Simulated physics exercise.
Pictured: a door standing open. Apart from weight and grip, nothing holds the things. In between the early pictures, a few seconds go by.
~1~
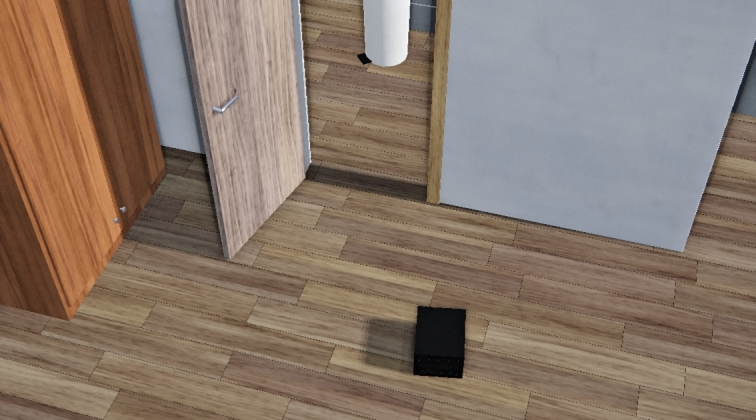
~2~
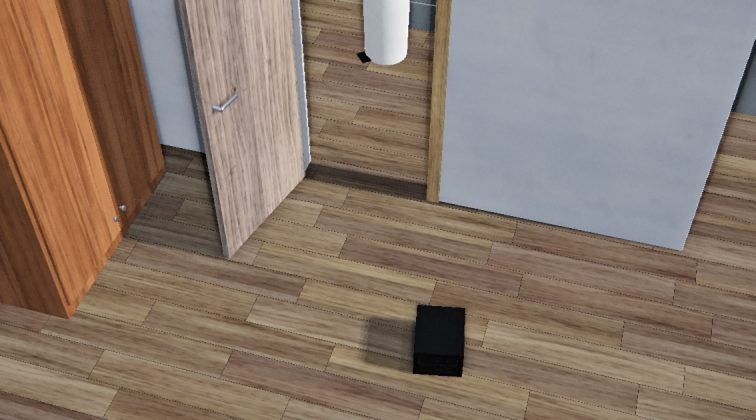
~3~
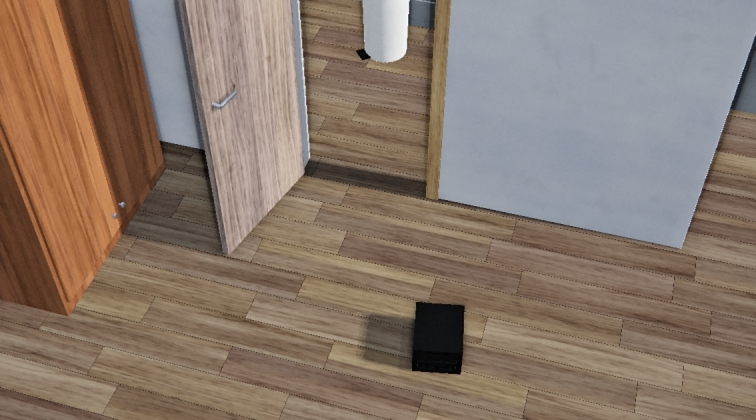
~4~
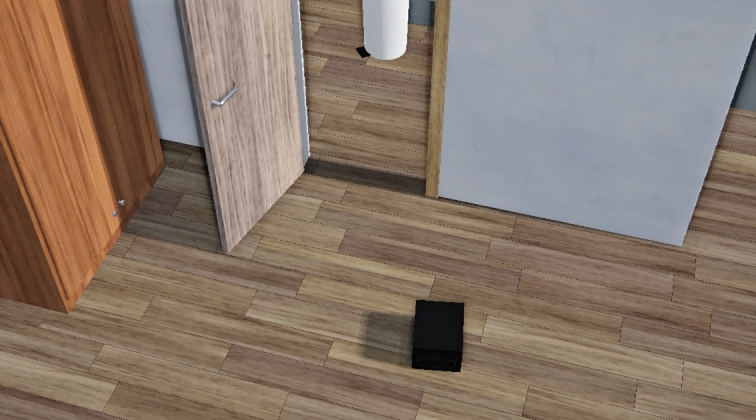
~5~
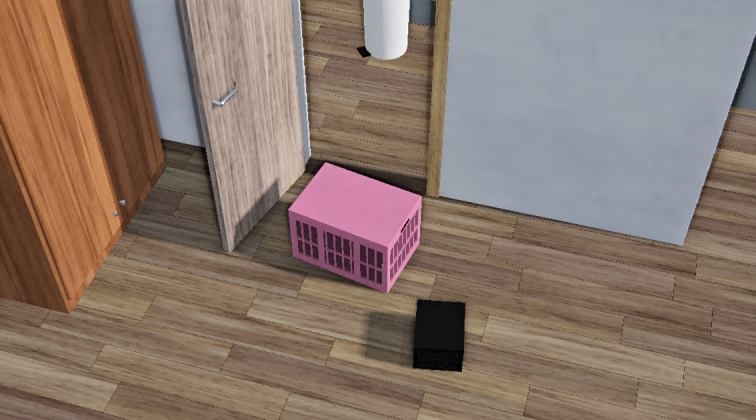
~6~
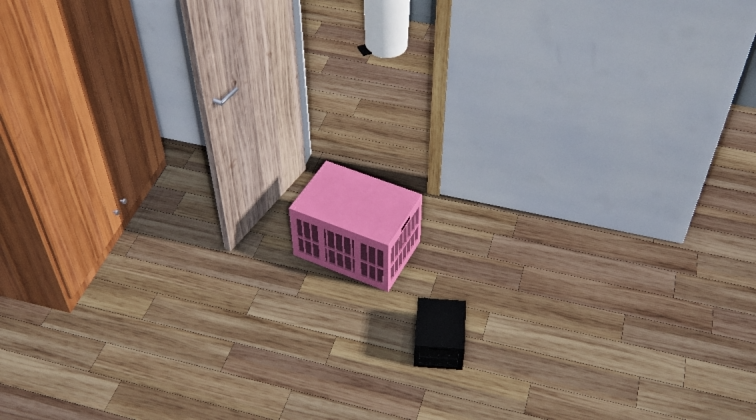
A tall orange-brown wooden cabinet stands at the left of a wood-floored room seen from above, beside a wide-open grey-brown door and a pale blue-grey wall. A black crate sits on the floor at lower centre, and a white cylinder shows beyond the doorway. The view shifts very slightly, the door and crate stay still, and a pink chest with slotted sides suddenly appears before the doorway.
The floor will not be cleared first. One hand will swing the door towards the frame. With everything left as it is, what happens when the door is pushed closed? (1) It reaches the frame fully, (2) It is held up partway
The answer is 2.
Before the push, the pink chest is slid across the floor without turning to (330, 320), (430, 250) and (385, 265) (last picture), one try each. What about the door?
1: Swings home; 2: Stays ajar; 3: Stays ajar.
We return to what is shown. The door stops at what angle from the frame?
About 75°.
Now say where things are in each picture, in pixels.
The first picture shows door wide open and still; black crate (440, 342).
The second picture shows door wide open and still; black crate (439, 341).
The third picture shows door wide open and still; black crate (438, 338).
The fourth picture shows door wide open and still; black crate (438, 336).
The fifth picture shows door wide open and still; black crate (439, 335).
The sixth picture shows door wide open and still; pink chest (357, 225); black crate (440, 334).
Then, 0.30 s on from there, door at 100°.
Then, 0.50 s on from there, door at 90°.
Then, 0.60 s on from there, door at 83°.
Then, 0.70 s on from there, door at 77°.
In the end, door at 76°; both unmoved. At the end, from the last picture's camera, pink chest near (358, 225).
